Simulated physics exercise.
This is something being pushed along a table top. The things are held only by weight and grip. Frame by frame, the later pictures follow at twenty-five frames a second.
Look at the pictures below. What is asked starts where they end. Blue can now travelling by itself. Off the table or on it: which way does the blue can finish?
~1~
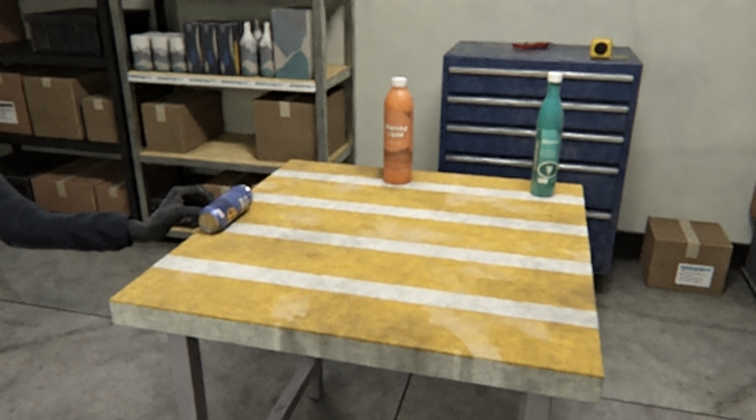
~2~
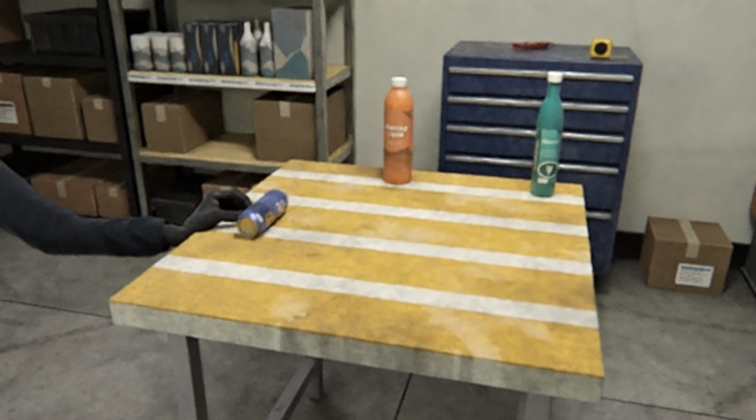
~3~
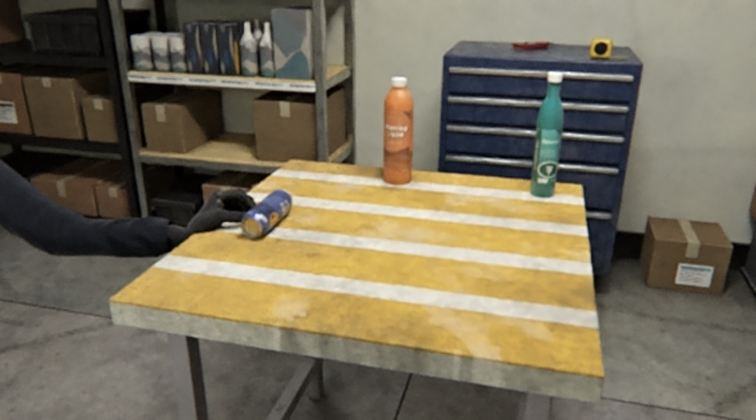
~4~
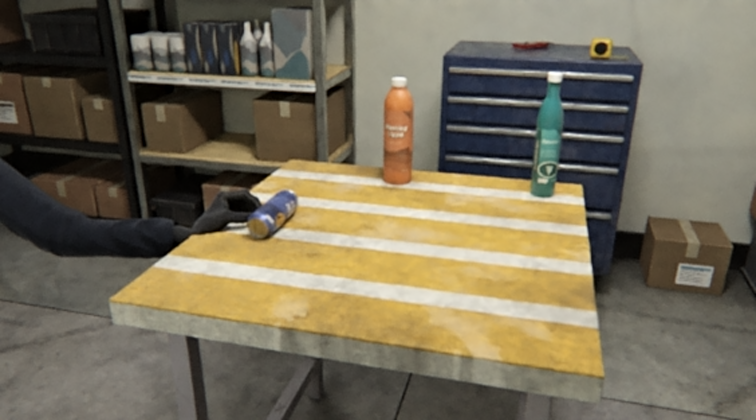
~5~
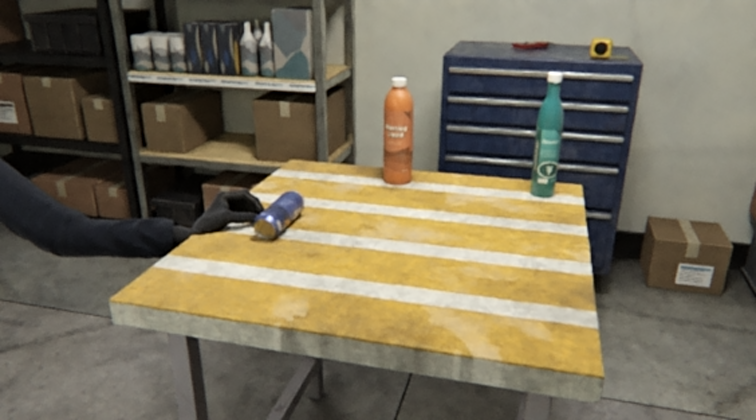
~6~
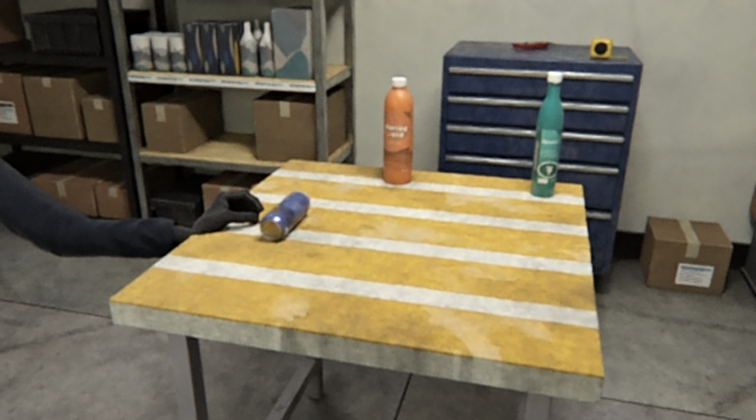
On it.
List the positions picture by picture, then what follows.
The first frame shows under the hand; blue can (227, 208).
The second frame shows under the hand; blue can (264, 212).
The third frame shows under the hand; blue can (268, 213).
The fourth frame shows blue can (274, 213).
The fifth frame shows blue can (280, 214).
The sixth frame shows blue can (286, 215) displaced a little.
Then, 0.10 s past the last view, blue can displaced about its own width near (300, 216).
Then, 0.30 s past the last view, blue can displaced well along near (322, 219).
Then, 0.50 s past the last view, blue can displaced well along near (336, 220).
Finally, moved from the start, blue can. Final places as the last picture's camera would see them, blue can near (340, 221).
